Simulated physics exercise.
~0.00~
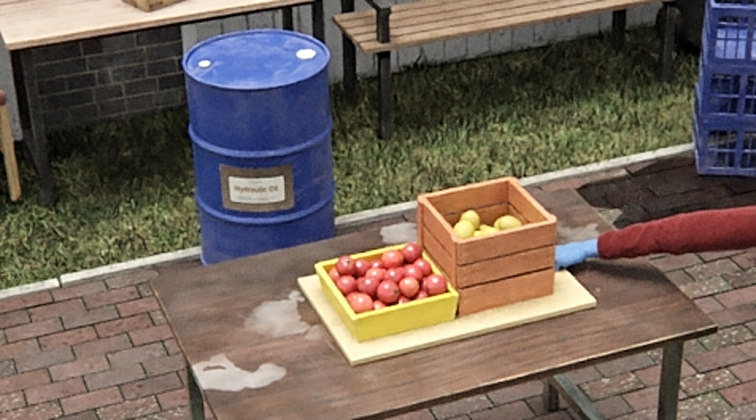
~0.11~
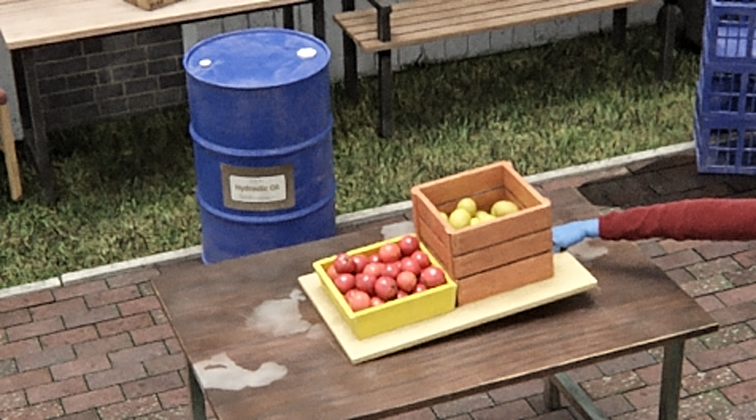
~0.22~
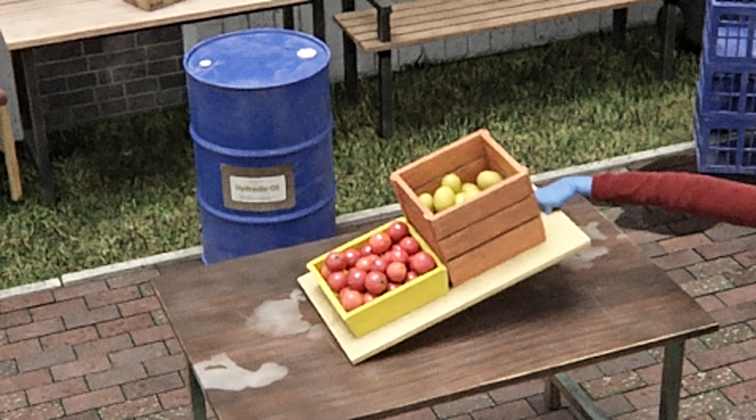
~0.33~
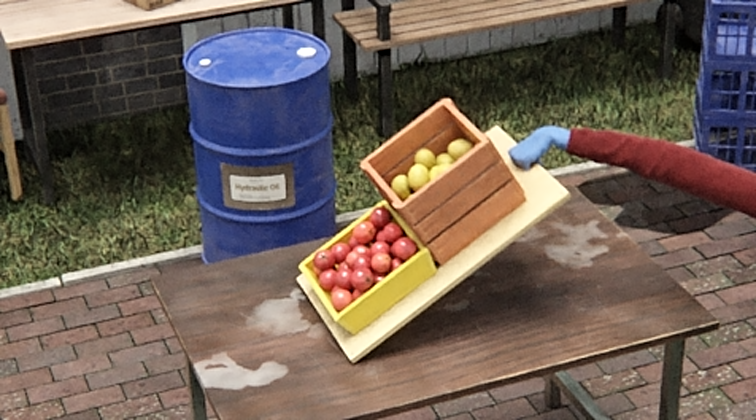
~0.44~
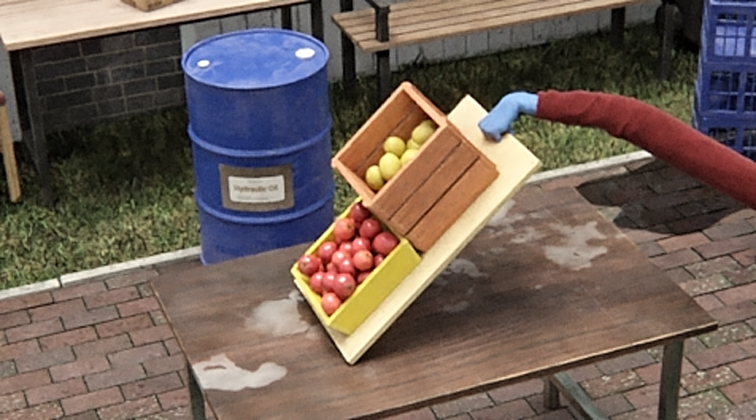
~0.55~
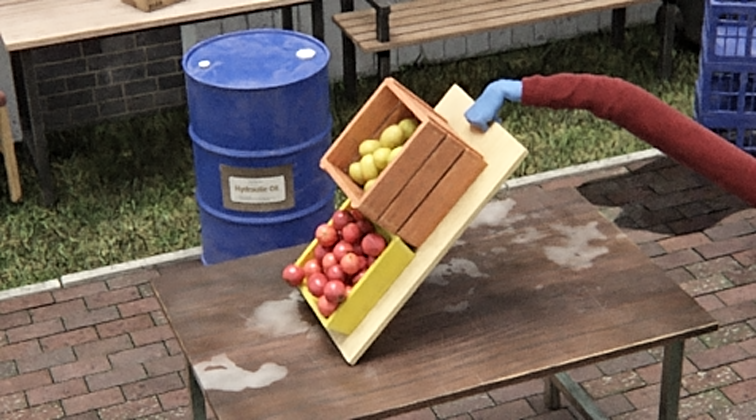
At first, a yellow tub of red fruit and a taller orange tub of yellow fruit sit on a flat board on a table. A blue-gloved hand at the right raises the board's right end, tilting both tubs steeply leftward, while the red fruit shifts and bunches toward the yellow tub's lower end.
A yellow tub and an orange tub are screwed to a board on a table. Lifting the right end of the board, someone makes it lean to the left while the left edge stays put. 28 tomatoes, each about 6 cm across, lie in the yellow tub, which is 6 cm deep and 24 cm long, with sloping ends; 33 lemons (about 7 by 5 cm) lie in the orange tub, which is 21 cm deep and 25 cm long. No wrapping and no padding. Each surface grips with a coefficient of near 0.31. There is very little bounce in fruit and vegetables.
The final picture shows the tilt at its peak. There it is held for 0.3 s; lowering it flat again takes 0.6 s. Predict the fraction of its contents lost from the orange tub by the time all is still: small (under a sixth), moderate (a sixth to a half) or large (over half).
Small.
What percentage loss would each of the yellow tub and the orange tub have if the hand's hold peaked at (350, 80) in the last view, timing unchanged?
In that setup the yellow tub sheds 90 per cent of its load, while the orange tub sheds 80 per cent.
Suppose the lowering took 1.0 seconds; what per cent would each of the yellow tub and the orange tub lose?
Well, that would cost the yellow tub 40 per cent and the orange tub 0 per cent.
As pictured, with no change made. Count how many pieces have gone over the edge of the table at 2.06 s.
The total is close to 2.
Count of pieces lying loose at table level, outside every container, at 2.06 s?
My count comes to close to 8.
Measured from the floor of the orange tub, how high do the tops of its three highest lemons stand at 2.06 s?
Roughly 17 centimetres.
After 0.79 s, tilt 46°; 3 of 28 out of the yellow tub and 0 of 33 out of the orange tub.
After 1.09 s, tilt 30°; 11 of 28 out of the yellow tub and 0 of 33 out of the orange tub.
After 1.51 s, tilt 0°; 11 of 28 out of the yellow tub and 0 of 33 out of the orange tub.
Final count (at 2.06 s), 11 of 28 out of the yellow tub and 0 of 33 out of the orange tub. Asked share, 0 of 33, 0 per cent.
